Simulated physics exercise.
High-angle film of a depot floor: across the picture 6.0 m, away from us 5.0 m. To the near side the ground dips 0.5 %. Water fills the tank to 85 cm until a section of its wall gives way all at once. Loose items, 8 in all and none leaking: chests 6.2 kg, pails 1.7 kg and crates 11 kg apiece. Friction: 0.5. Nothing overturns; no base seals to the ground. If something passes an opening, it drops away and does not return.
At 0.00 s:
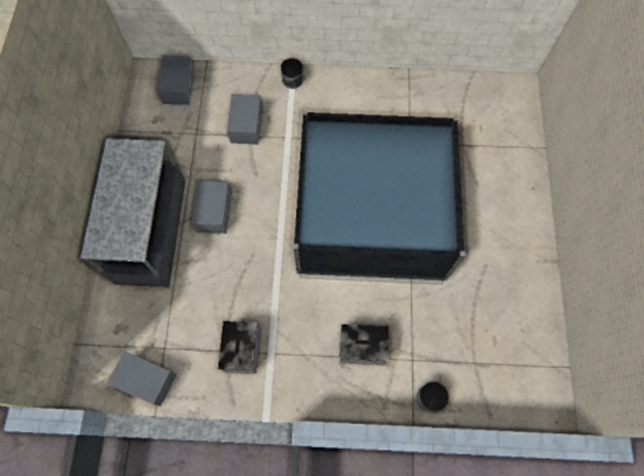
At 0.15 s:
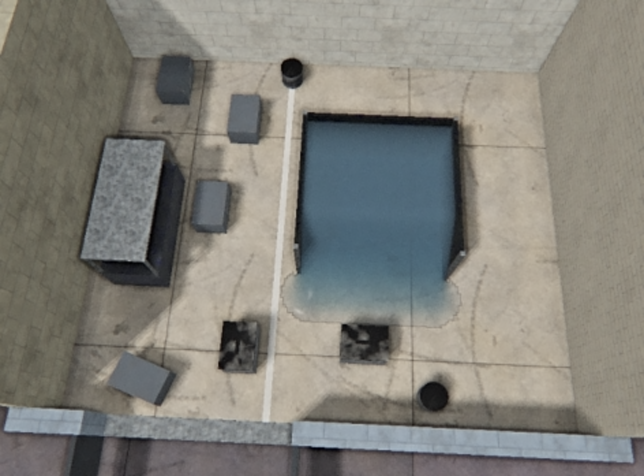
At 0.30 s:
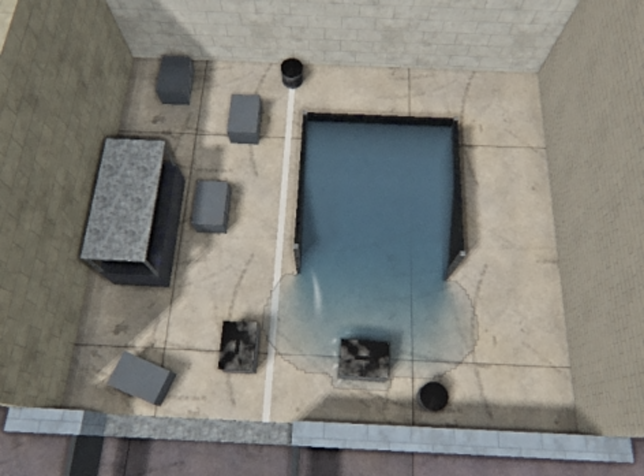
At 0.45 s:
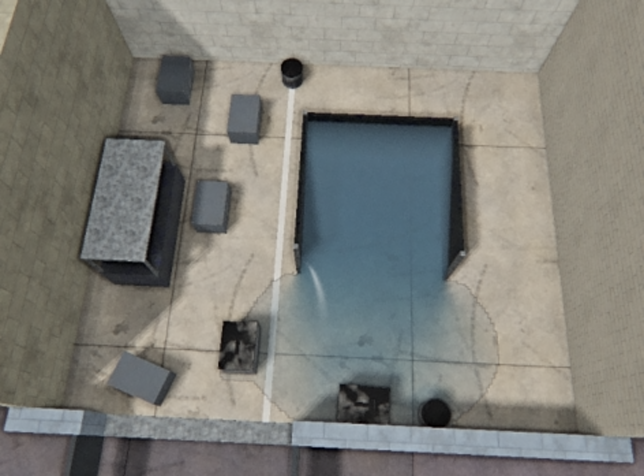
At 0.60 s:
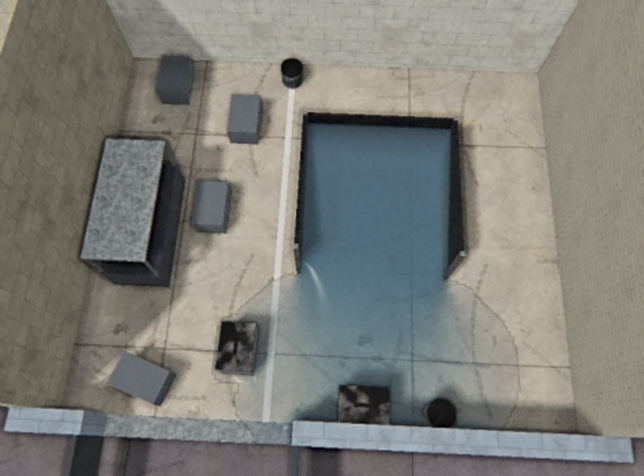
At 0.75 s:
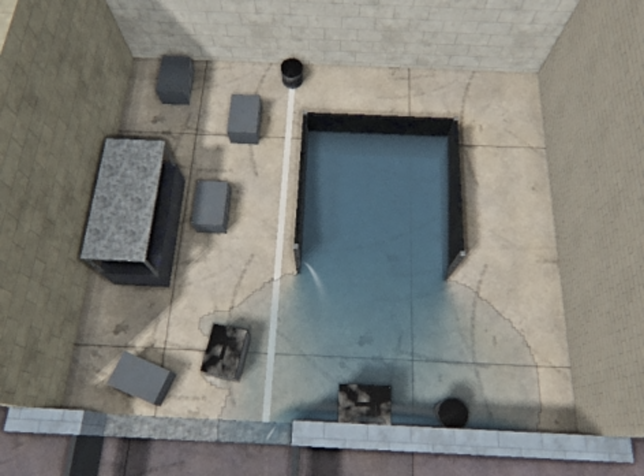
Water in a big dark tank poured out through its open near side and spread over the floor, pushing a mottled crate to the near edge, then nudging a dark pail and another crate slightly.
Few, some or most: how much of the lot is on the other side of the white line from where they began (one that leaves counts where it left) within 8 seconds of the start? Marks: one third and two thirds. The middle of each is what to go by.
By my count it is in the middle third.
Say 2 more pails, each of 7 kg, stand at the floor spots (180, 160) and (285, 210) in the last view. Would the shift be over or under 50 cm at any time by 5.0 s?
Taking them in that order, they come out lesser and lesser.
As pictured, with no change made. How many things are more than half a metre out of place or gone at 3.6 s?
By that point, 4.
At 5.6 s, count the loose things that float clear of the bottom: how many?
I count 5.
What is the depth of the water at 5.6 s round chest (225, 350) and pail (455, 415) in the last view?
First roughly 9 cm, second roughly 7 cm.
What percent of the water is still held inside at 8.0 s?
Roughly 68 percent.
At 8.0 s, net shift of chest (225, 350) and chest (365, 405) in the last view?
Log: Item 1 at 120 cm, item 2 washed out.
After 1.6 s 0 of 8 are over the mark; 2 afloat.
After 3.6 s 1 of 8 are over the mark; 3 afloat.
After 5.6 s 2 of 8 are over the mark; 5 afloat.
After 8.0 s 3 of 8 are over the mark; 7 afloat.
